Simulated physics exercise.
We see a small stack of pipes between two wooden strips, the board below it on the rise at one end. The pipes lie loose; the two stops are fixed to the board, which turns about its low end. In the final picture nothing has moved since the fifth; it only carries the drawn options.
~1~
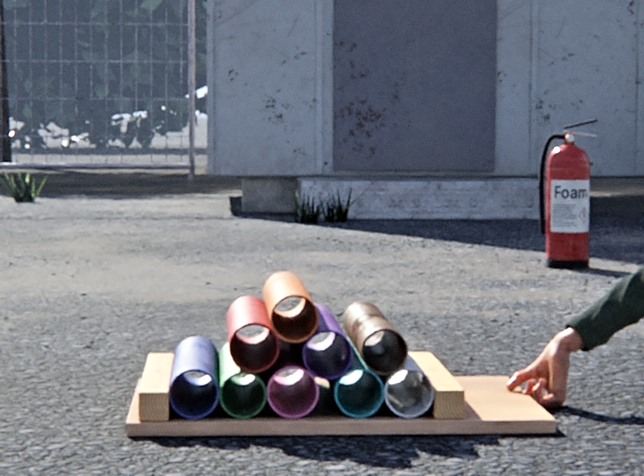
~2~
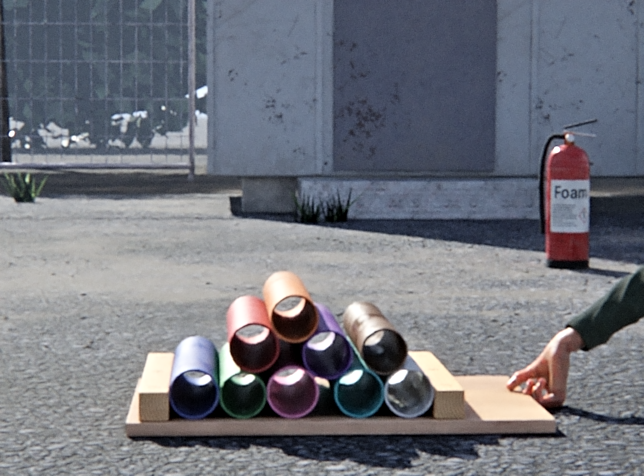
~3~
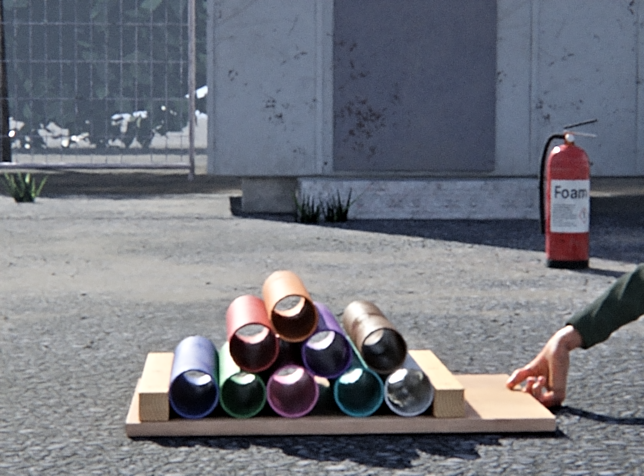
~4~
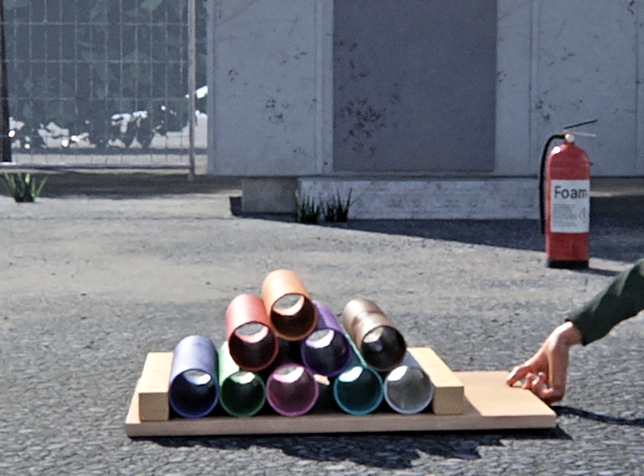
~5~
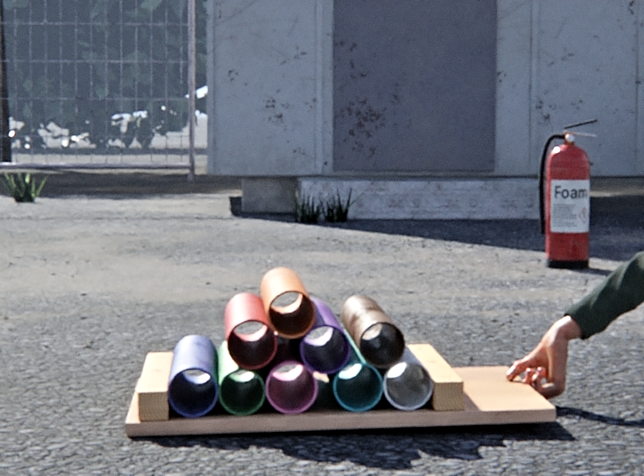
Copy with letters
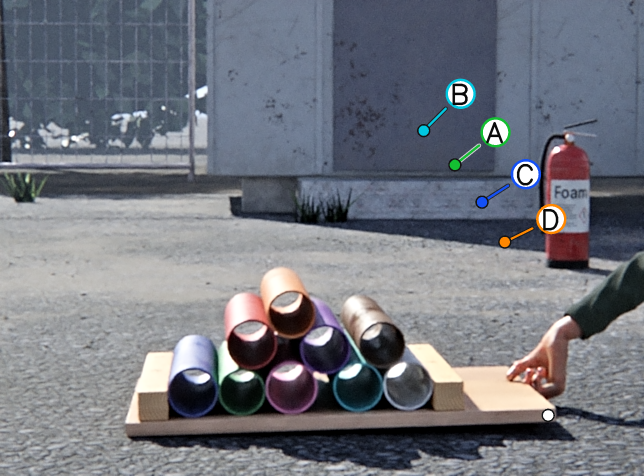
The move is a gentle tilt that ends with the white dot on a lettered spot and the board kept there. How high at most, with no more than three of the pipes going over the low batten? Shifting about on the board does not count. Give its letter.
It can be raised to D.
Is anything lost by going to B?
Yes.
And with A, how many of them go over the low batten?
With A, four.
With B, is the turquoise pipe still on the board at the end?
Yes.
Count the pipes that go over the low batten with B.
At B the number is four.
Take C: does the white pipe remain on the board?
The white pipe: Yes.
On the marked copy, A at (455, 165); B at (424, 130); C at (482, 202); D at (505, 242); the white dot at (548, 416).
With D. Early on, board at 16°.
Further on, board at 26°.
At the end, board at 26°, three over the low batten (red, purple, orange).
As for the rest, A four over the low batten (brown, red, purple, orange); B four over the low batten (brown, red, purple, orange); C four over the low batten (brown, red, purple, orange).
